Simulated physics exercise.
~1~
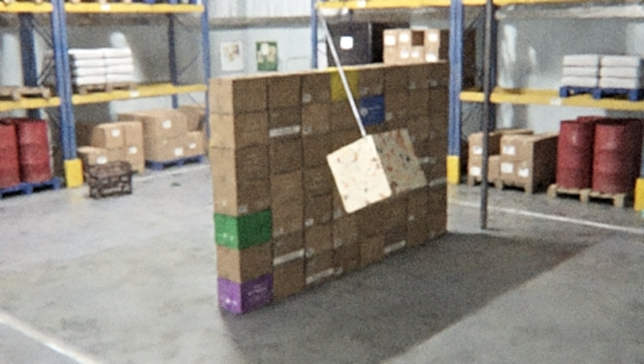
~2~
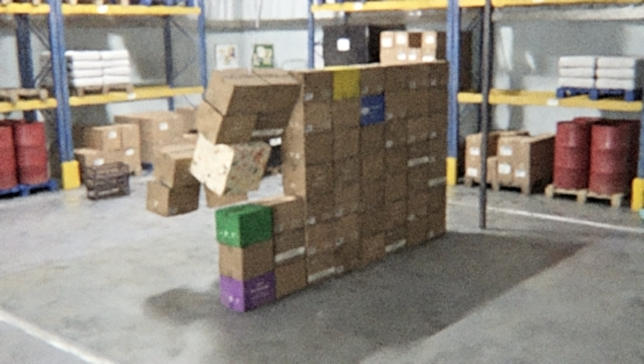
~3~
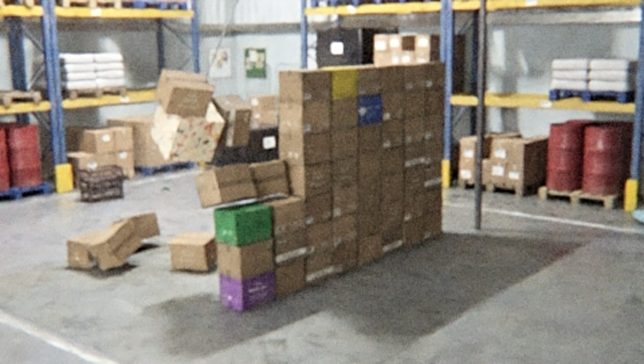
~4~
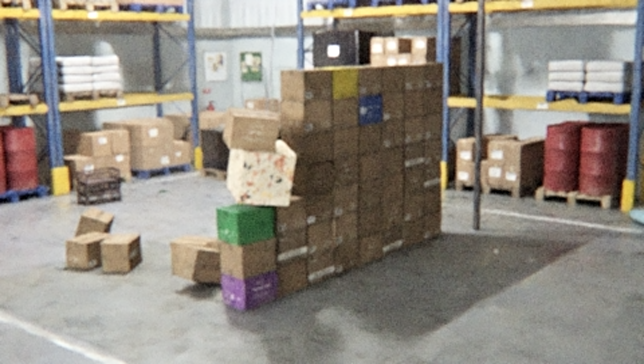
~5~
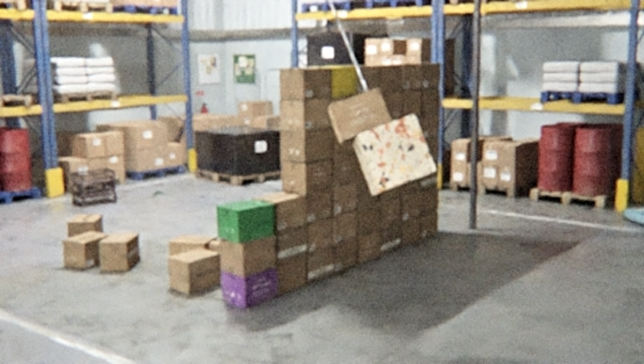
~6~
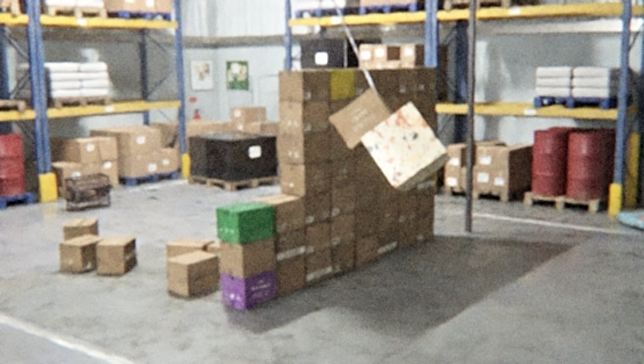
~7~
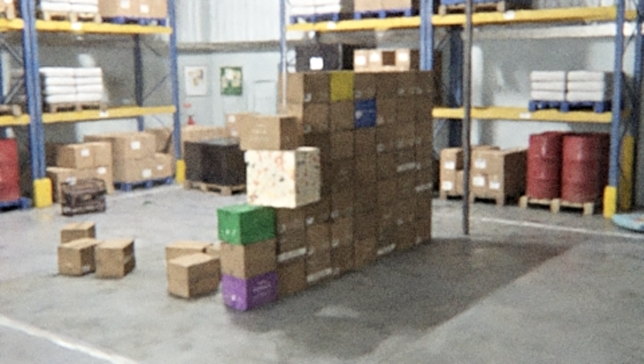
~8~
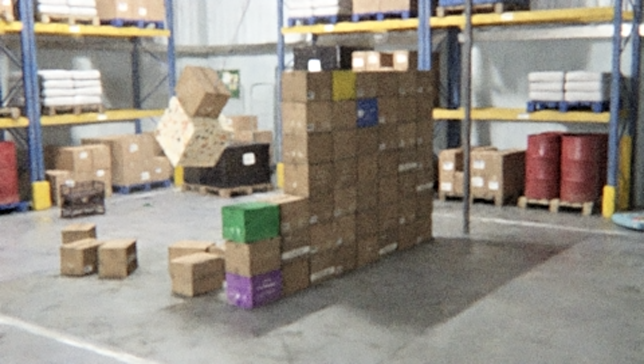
To begin with, a patterned block on a line hangs in front of a tall wall of taped cartons in a store room, with one green, one purple, one blue and one yellow among the brown. The block swings left into the wall's left end, knocking the upper cartons loose. Several tumble to the floor on the left as it swings farther out. It then swings back right across the front of the wall, and again returns left past the broken end. Finally it hangs out to the left, while the four coloured cartons remain in the standing wall.
